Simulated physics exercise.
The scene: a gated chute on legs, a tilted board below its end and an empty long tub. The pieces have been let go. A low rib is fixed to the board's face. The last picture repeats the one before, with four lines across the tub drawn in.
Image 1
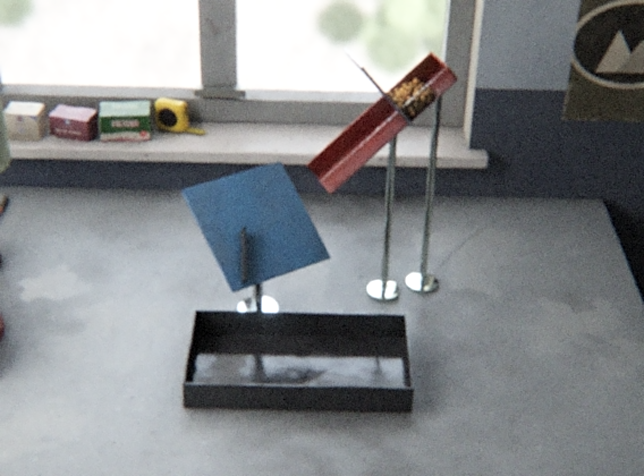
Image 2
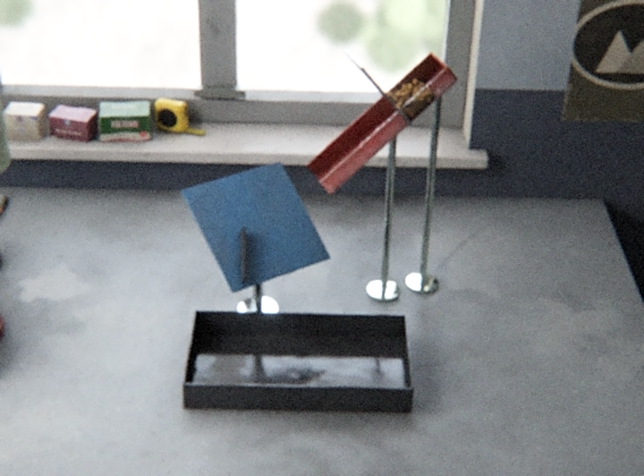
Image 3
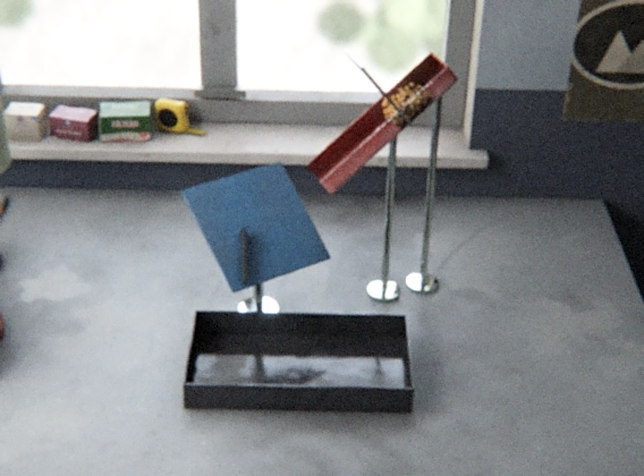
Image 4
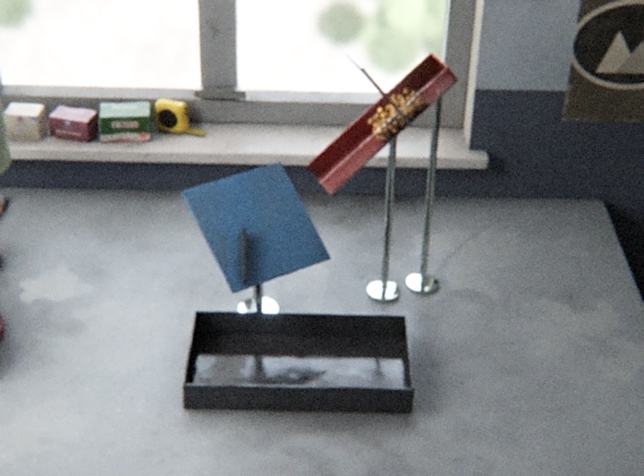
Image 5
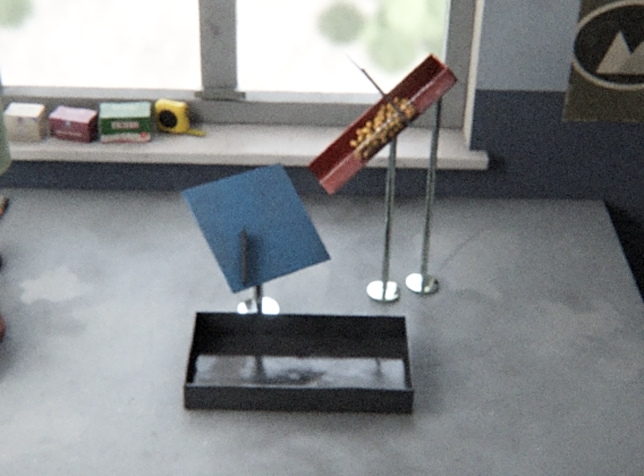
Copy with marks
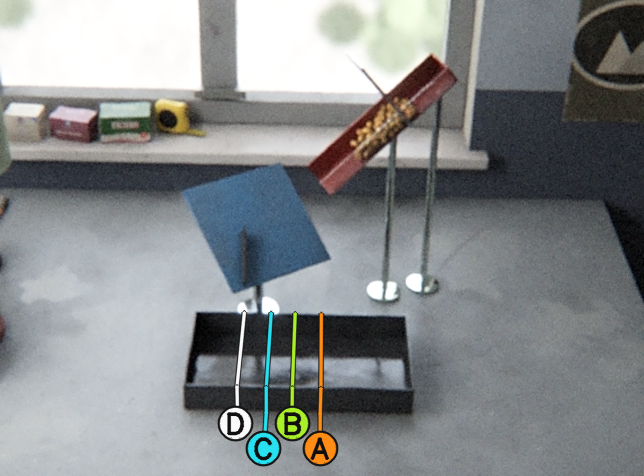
A cluster of small golden-brown beads slides down a sloping red chute on two thin metal legs, starting near its raised right end, spreading out and reaching about midway along. Below and to the left, a tilted blue board stands on a short stand behind an empty black tub. The fixed, slightly raised view shows a grey tabletop before a bright window, with small boxes along its sill.
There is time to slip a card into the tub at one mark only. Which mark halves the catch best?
Use line C.
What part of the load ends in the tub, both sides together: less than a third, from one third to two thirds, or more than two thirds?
About that: More than two thirds.
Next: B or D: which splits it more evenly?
That is line B.
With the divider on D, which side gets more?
The right side.
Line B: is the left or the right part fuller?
More lands on the left.
On the marked copy, line A crosses the front rim at (320, 387); line B crosses the front rim at (292, 387); line C crosses the front rim at (266, 386); line D crosses the front rim at (237, 386).
Choosing A, of what is caught, the bulk on the left of the divider, a small share on the right.
Choosing B, of what is caught, the bulk on the left of the divider, close to a quarter on the right.
Choosing C, of what is caught, close to two thirds on the left of the divider, close to a third on the right.
Choosing D, of what is caught, a small share on the left of the divider, all but a few on the right.
